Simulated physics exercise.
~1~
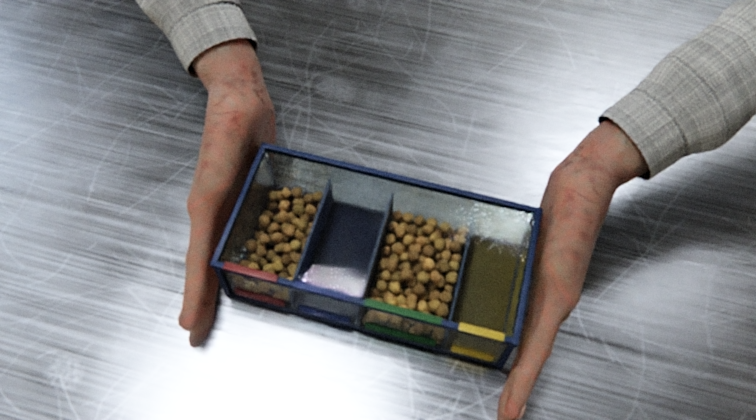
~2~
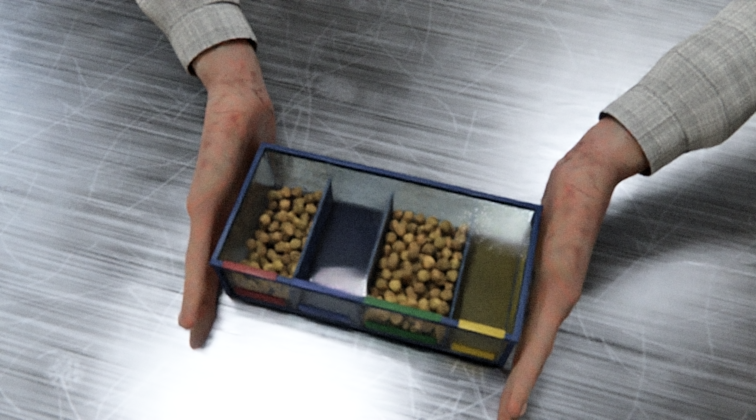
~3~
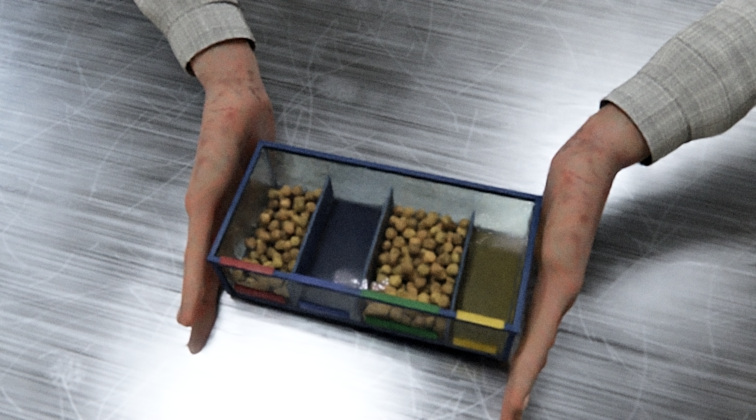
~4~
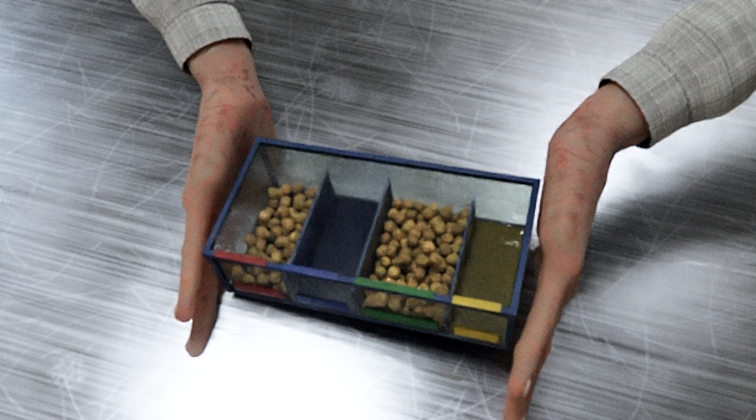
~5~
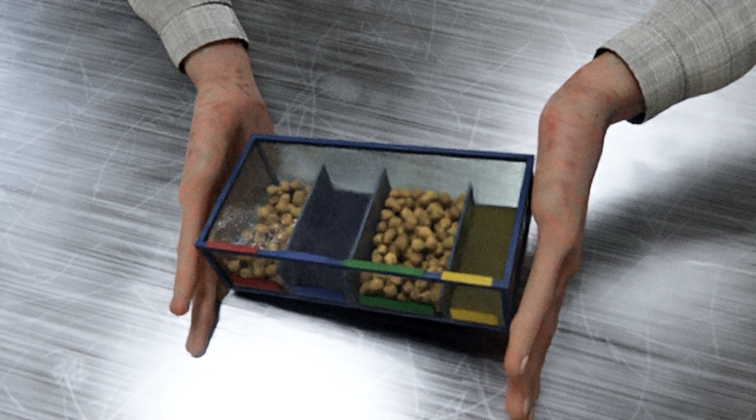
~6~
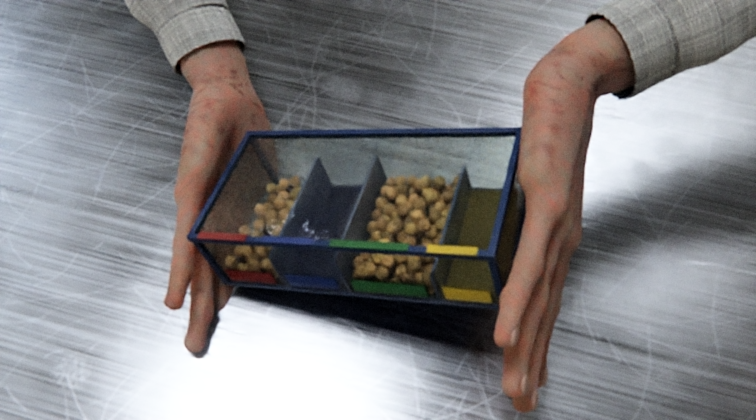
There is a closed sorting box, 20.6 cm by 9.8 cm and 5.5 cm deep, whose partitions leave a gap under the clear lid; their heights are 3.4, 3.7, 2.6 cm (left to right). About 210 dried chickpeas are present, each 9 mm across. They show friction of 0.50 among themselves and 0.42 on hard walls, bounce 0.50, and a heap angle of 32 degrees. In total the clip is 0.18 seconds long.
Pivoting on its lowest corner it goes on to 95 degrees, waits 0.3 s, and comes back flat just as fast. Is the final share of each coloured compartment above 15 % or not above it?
Red - above; blue - not above; green - above; yellow - not above.
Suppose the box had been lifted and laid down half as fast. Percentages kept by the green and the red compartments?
Then green would have 45 percent and red 55 percent.
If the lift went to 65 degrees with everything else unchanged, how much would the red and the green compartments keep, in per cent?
With that change it's red at 40 per cent and green at 55 per cent.
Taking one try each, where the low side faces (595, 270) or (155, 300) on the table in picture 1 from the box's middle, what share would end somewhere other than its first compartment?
That would be close to 70 per cent, then close to 15 per cent.
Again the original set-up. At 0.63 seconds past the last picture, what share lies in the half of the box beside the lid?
60 %.
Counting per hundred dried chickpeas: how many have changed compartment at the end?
Estimate: Some 20 %.
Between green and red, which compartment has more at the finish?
It's the red one that holds more.
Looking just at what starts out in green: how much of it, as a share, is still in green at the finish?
About 70 per cent.
Then, 0.63 s after the last picture, tilt 95 degrees; red 50 %, blue 5 %, green 50 %.
Then, 1.06 s after the last picture, tilt 52 degrees; red 55 %, green 45 %.
Then, 1.56 s after the last picture, tilt 0 degrees; red 55 %, green 45 %.
In the end, red 55 %, blue 0 %, green 45 %, yellow 0 %.
